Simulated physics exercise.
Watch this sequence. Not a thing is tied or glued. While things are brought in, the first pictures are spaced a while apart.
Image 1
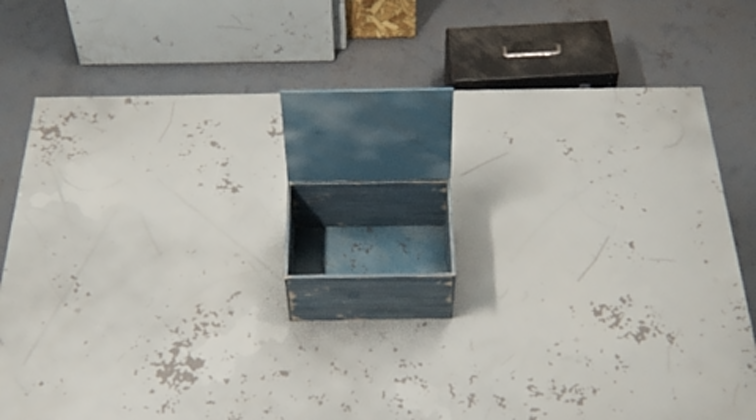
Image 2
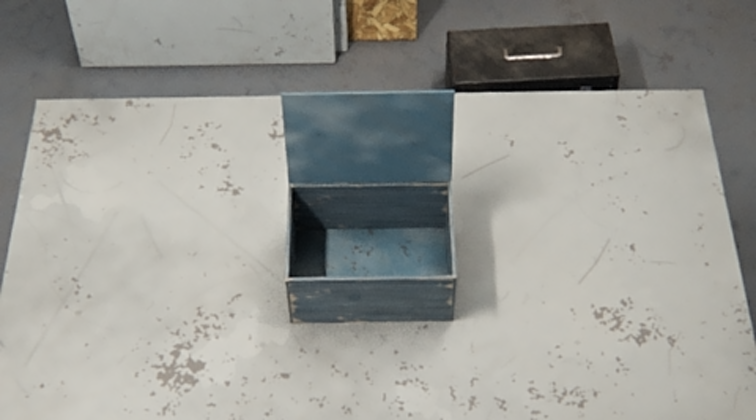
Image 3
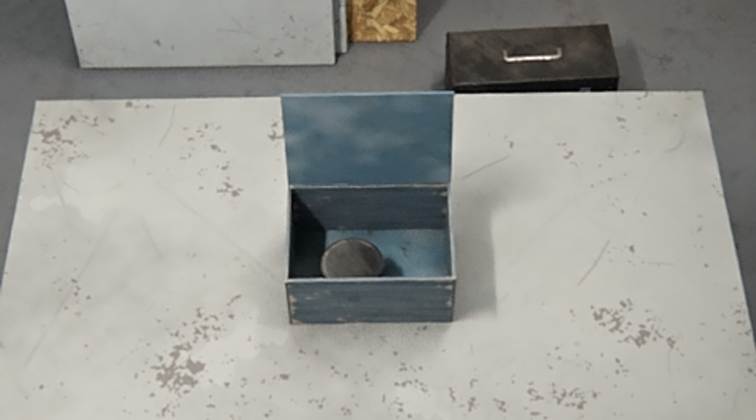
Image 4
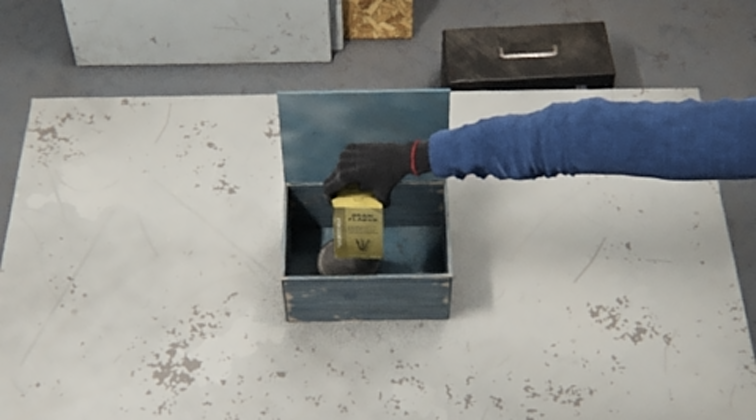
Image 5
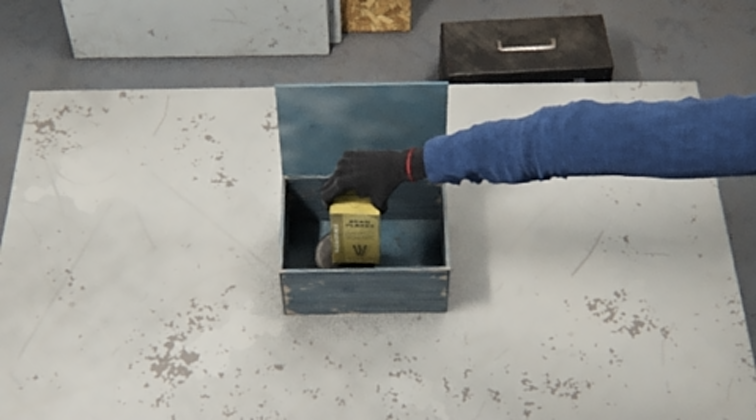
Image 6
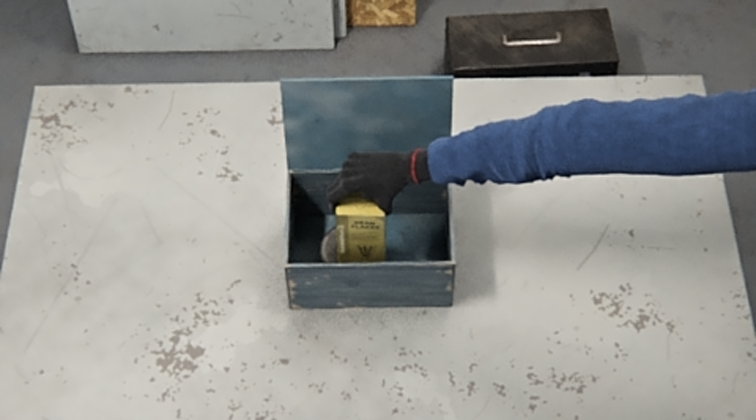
A pale, scuffed tabletop on a grey floor is seen from above and in front, the view shifting very slightly. An open blue box with its lid raised sits near the centre, with a black case with a handle and pale and tan boards behind. A dark round tub appears inside the box, then a black-gloved, blue-sleeved arm from the right lowers a yellow carton in beside it.
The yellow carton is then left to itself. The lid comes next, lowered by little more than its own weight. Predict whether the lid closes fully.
Prediction: It does not close fully.
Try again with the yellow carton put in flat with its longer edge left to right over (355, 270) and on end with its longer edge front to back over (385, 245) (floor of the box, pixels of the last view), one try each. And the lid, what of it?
The lid settles down with the first placement and is blocked with the second.
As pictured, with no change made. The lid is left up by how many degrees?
Angle: About 40°.
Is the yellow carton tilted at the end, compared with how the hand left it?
Looking at the last picture, it is left as set.
Then, 1.10 s after the last picture, lid starting down.
Then, 1.40 s after the last picture, lid 72° above the rim.
Then, 1.70 s after the last picture, lid 52° above the rim.
At rest, lid 41° above the rim; both in place. Seen from the same camera at the end, yellow carton near (362, 228).
